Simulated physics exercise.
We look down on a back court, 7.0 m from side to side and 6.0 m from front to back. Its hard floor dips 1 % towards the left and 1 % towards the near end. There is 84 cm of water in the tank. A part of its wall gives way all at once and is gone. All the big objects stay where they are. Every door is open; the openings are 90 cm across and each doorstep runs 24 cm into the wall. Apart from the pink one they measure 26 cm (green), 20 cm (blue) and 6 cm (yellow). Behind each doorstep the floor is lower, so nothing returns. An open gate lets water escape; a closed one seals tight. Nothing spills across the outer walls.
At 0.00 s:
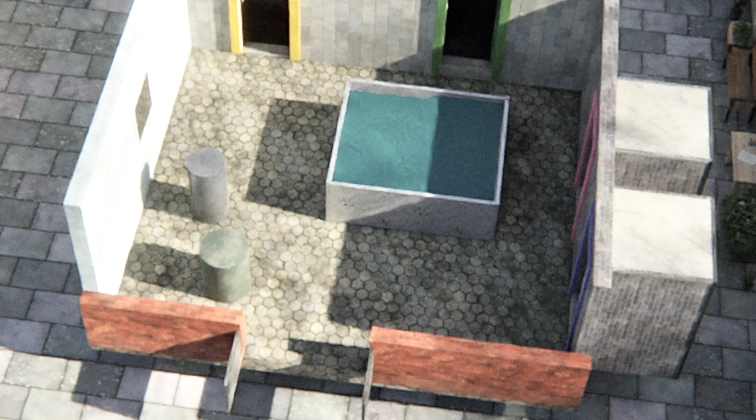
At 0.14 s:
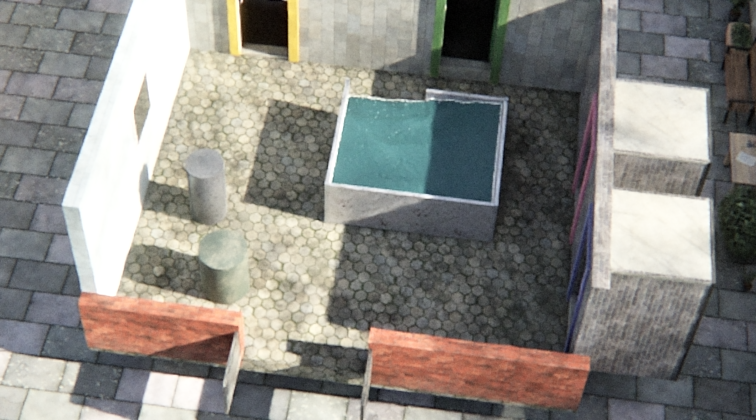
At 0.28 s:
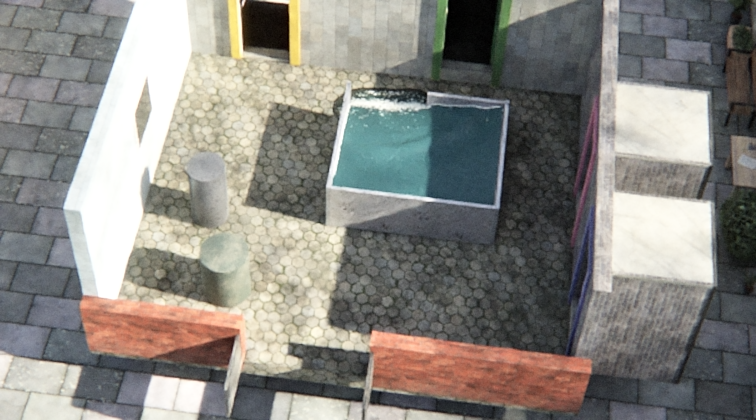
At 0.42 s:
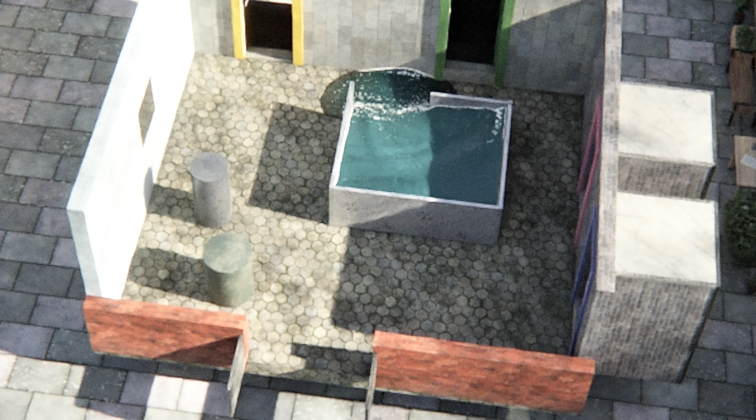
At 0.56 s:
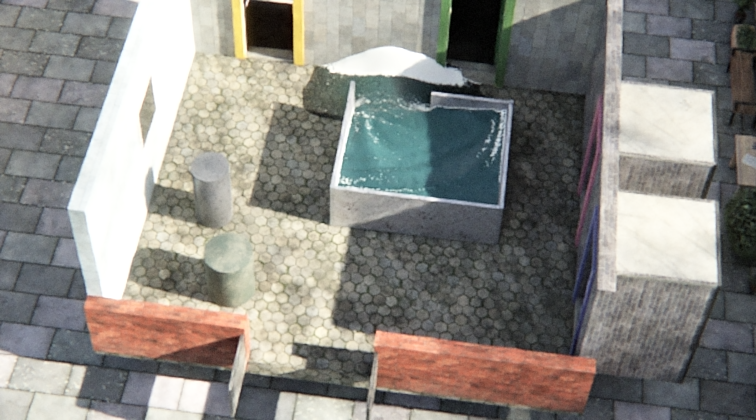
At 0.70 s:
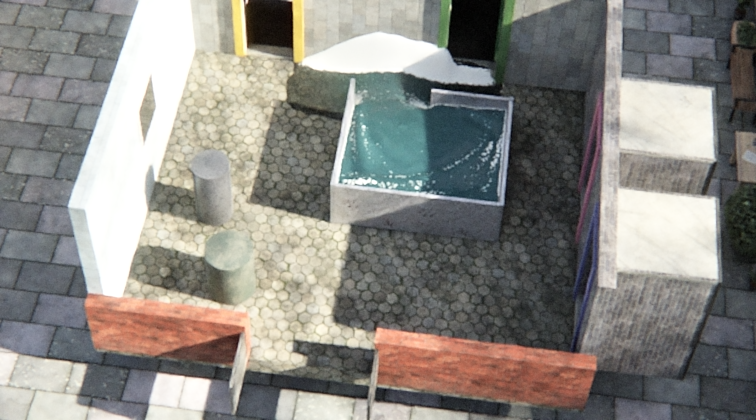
In this clip, part of the far wall of a raised tank in a paved courtyard disappears, and water pours through the gap, spreading across the floor behind it toward the yellow and green doorways while ripples cross the tank.
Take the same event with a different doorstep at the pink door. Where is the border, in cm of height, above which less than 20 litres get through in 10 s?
About 6 cm.
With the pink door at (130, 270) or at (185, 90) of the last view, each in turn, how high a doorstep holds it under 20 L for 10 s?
About 14.0 and 34 cm.
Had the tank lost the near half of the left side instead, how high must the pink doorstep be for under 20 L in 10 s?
Then roughly 10.5 cm.
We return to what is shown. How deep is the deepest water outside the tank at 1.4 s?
Roughly 64 cm.
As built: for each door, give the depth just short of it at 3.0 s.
In cm: Green 20, blue 2, pink 10, yellow 12.
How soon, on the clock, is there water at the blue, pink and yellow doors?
Blue 3.0 s, pink 2.2 s, yellow 0.8 s.
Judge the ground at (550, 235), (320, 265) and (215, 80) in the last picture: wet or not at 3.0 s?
In that order: Under water, still dry, flooded.
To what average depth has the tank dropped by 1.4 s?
Some 59 cm.
After 1.4 s water covers 20 % of the floor, deepest (64 cm) near (383, 79); it has not reached the pink door.
After 3.0 s water covers 50 % of the floor, deepest (40 cm) near (189, 73); 10 cm at the pink door, 0 litres in over its 20 cm doorstep.
After 10.0 s water covers 95 % of the floor, deepest (20 cm) near (113, 328); 5 cm at the pink door, 0 litres in over its 20 cm doorstep.
At the pink door as built, the water arrived by 2.2 s and peaked near 10 cm at 3.0 s.
With a doorstep of 5 cm, 29 litres would have come in within the 10 s; with 6.5 cm, 14 litres. So under 20 litres takes about 6 cm.
